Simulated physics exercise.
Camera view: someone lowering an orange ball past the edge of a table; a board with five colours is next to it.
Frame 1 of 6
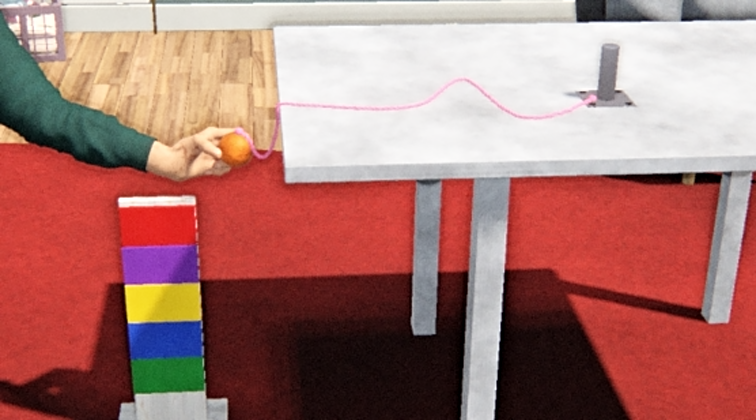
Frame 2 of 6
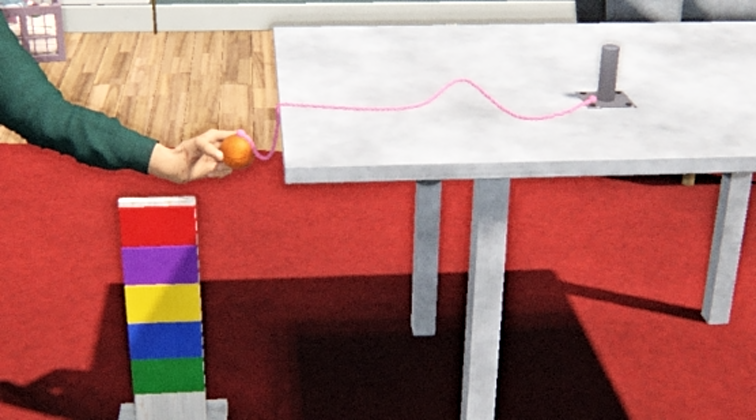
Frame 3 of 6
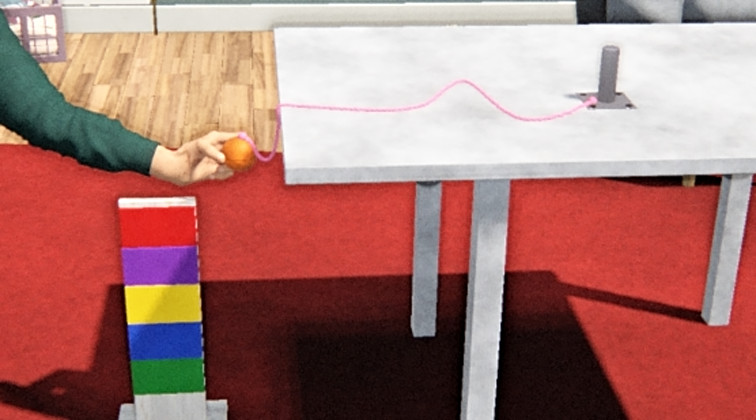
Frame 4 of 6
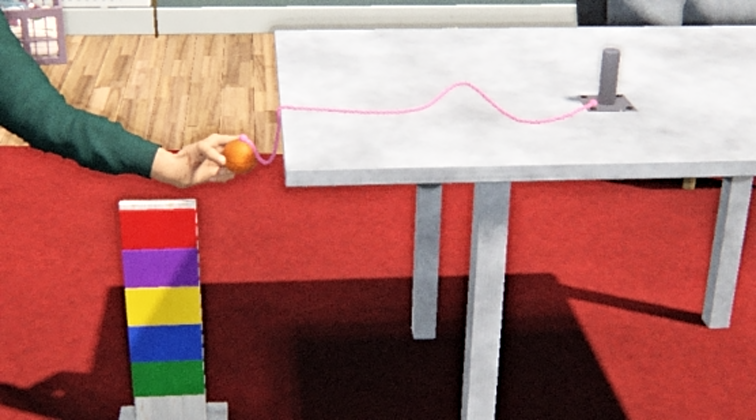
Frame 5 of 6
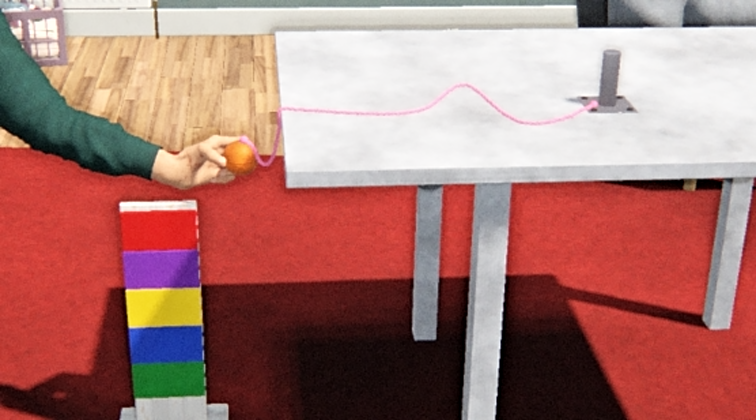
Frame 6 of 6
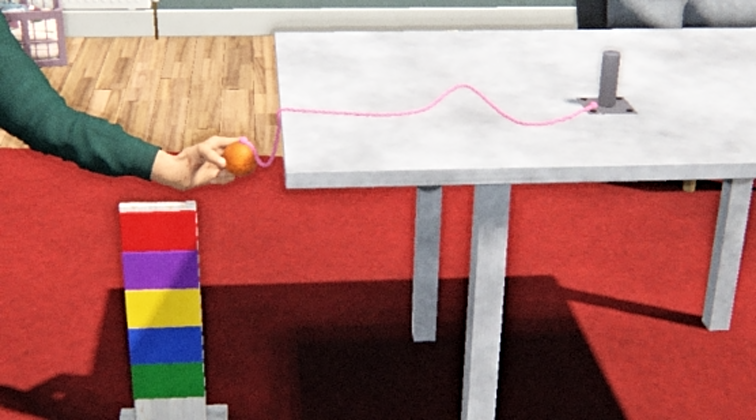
To begin with, a hand in a green sleeve holds an orange ball beside a pale table, above a stack of coloured bands, with a pink string running across the tabletop to a short grey post. The hand keeps its grip and barely moves, while the whole view shifts very slightly.
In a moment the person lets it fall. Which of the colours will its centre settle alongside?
It settles alongside blue.
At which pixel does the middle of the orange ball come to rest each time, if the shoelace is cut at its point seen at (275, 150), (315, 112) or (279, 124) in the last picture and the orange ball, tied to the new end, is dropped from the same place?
Respectively (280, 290), (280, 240) and (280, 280).
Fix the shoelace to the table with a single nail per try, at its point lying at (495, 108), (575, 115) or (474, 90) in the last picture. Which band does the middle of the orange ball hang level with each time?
For the first place it's yellow, for the second blue, and for the third purple.
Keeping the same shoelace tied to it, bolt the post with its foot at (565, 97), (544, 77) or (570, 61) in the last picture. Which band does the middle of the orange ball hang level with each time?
In turn, green, then green, then blue.
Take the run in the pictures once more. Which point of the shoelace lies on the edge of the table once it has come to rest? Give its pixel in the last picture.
At (429, 108).
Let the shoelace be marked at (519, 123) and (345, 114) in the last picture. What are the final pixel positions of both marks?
First: (484, 105). Second: (280, 195).
Soon after, ball near (251, 346); level with blue.
Then, ball near (308, 348); level with blue.
Further on, ball near (275, 353); level with blue.
At rest, ball near (287, 355); level with blue. The shoelace holds its middle at blue.
